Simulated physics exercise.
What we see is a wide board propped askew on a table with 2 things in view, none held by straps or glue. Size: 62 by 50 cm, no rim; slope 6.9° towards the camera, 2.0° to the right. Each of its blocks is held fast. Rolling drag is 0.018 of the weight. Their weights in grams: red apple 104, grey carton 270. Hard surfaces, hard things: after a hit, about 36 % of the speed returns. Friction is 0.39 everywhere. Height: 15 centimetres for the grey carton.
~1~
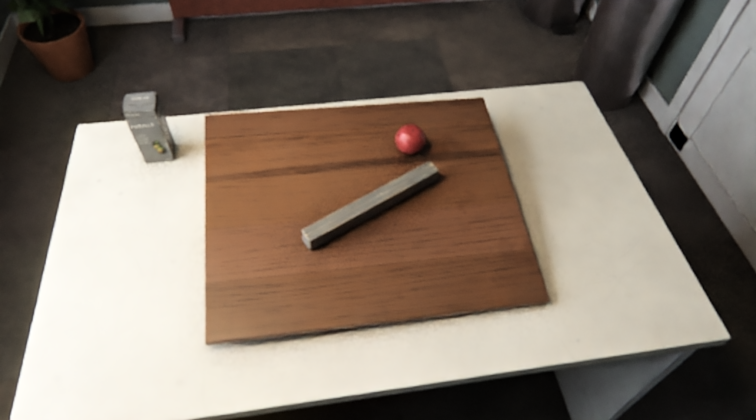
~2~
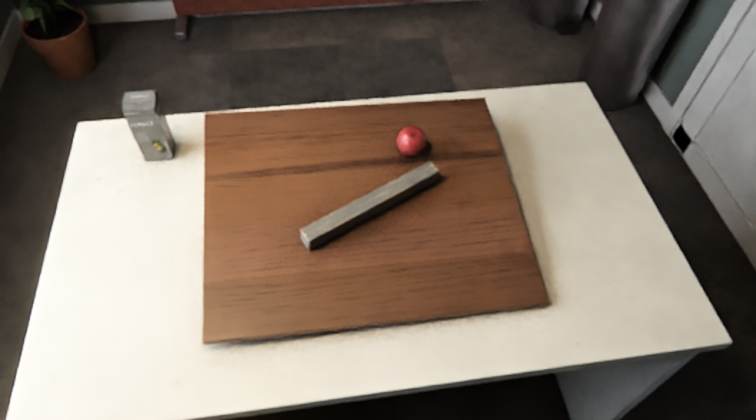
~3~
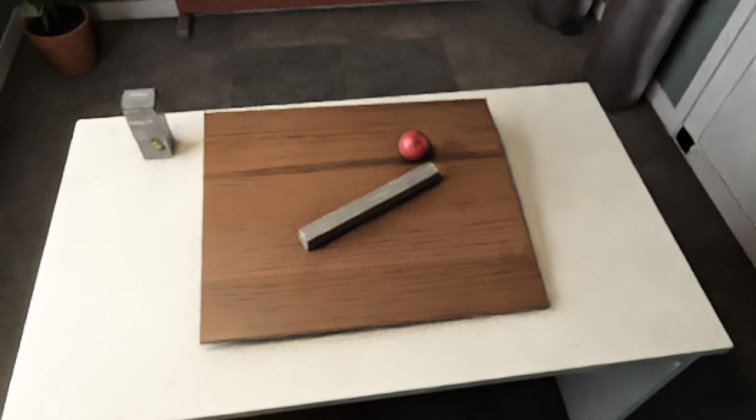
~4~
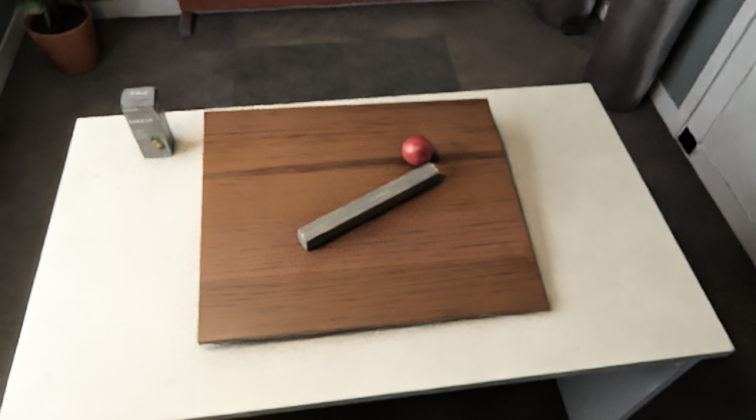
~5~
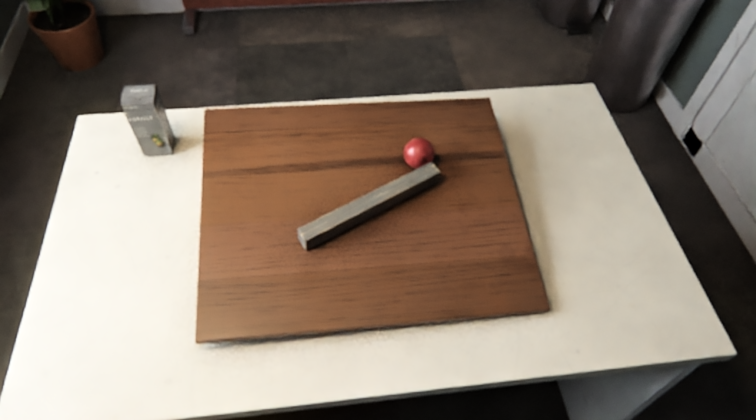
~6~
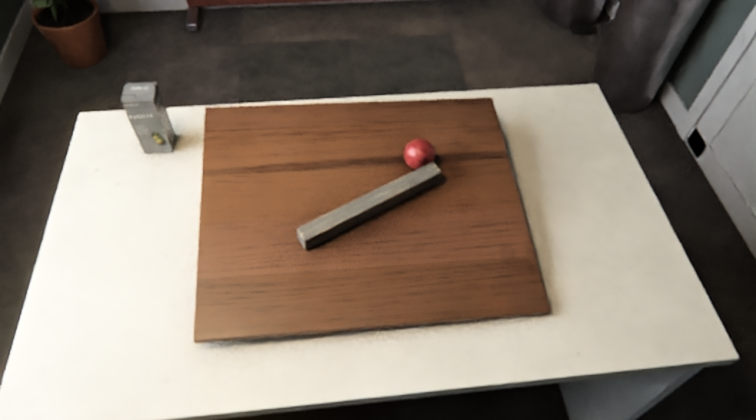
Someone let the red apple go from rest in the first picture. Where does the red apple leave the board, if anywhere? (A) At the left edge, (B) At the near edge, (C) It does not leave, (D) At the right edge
It does not leave (C).
Then, 0.20 s after the last picture, 33 cm of board to the near edge; red apple near (419, 155).
Then, 0.50 s after the last picture, red apple resting near (419, 155).
At rest, 33 cm of board to the near edge; grey carton in place, give or take 8 cm. Seen from the same camera at the end, red apple near (419, 155).
